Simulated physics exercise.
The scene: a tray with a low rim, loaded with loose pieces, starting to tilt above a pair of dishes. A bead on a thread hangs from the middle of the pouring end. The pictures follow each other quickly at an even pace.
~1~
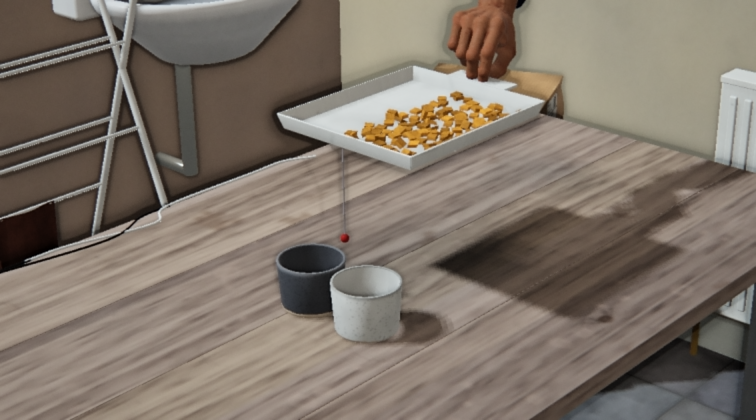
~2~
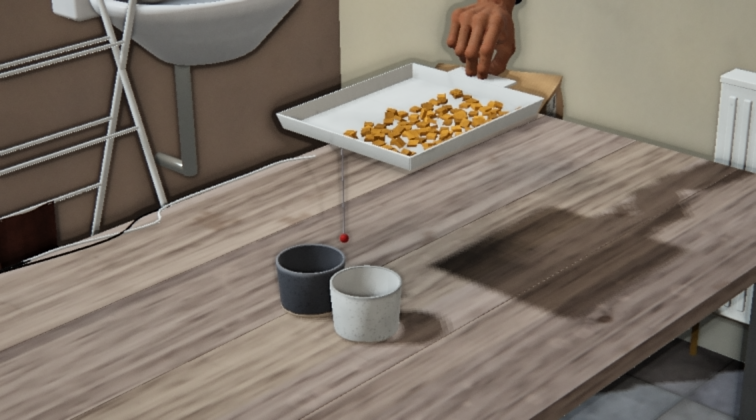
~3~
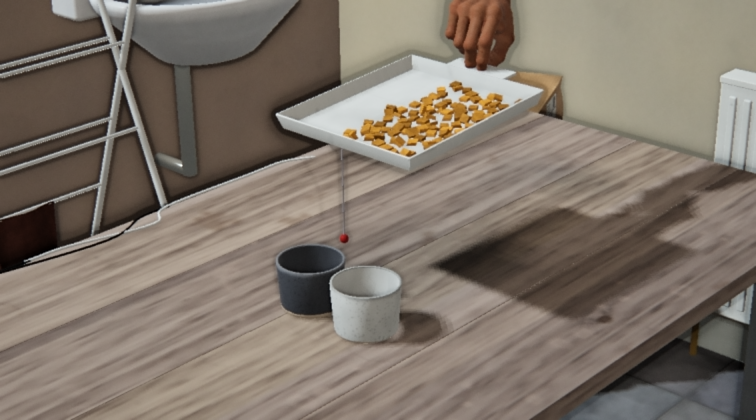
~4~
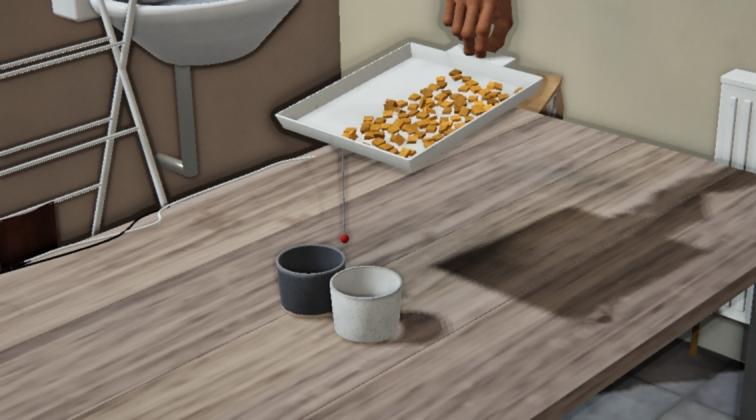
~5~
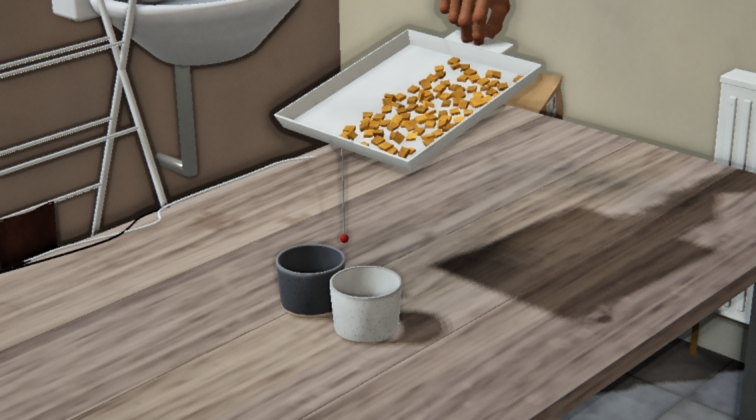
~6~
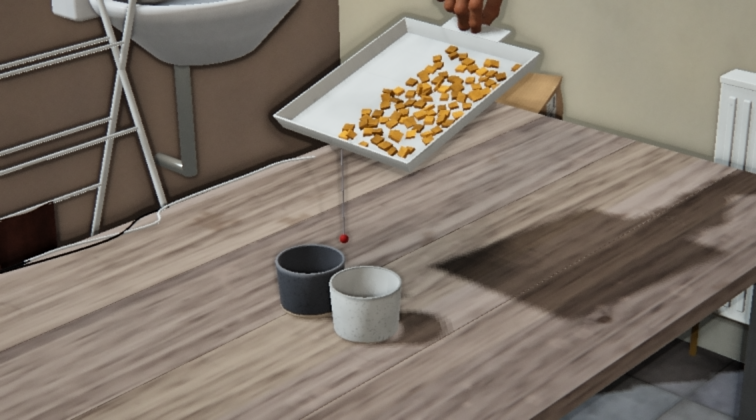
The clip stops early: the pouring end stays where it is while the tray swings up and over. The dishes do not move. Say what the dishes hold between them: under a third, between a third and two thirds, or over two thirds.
The two hold over two thirds of the load.
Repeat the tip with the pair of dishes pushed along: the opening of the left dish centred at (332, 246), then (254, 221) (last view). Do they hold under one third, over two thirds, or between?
First below one third, then under a third.
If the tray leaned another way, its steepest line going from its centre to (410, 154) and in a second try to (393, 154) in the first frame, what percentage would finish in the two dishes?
First some 10, then 30 per cent.
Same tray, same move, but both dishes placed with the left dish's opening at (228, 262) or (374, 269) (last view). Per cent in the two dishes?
In turn 0 and 20 in a hundred.
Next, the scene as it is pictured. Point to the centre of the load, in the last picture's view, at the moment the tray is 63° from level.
Roughly at (374, 142).
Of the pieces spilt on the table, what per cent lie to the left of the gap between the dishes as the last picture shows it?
Close to 60 per cent.
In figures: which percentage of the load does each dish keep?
The left dish has 20 per cent, the right dish has 60.
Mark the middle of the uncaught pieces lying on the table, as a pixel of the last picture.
At about (313, 329).
Soon, tray tipped steeply; nearly all on the tray; a small part in the air.
A while on, tray tipped past a quarter turn; a small part on the tray; about a quarter in the right dish; a small part in the left dish; a small part outside both; about a third in the air.
Towards the end, tray tipped past a quarter turn; about half in the right dish; about a quarter in the left dish; about a quarter outside both.
Finally, tray tipped past a quarter turn; about half in the right dish; about a quarter in the left dish; about a quarter outside both.
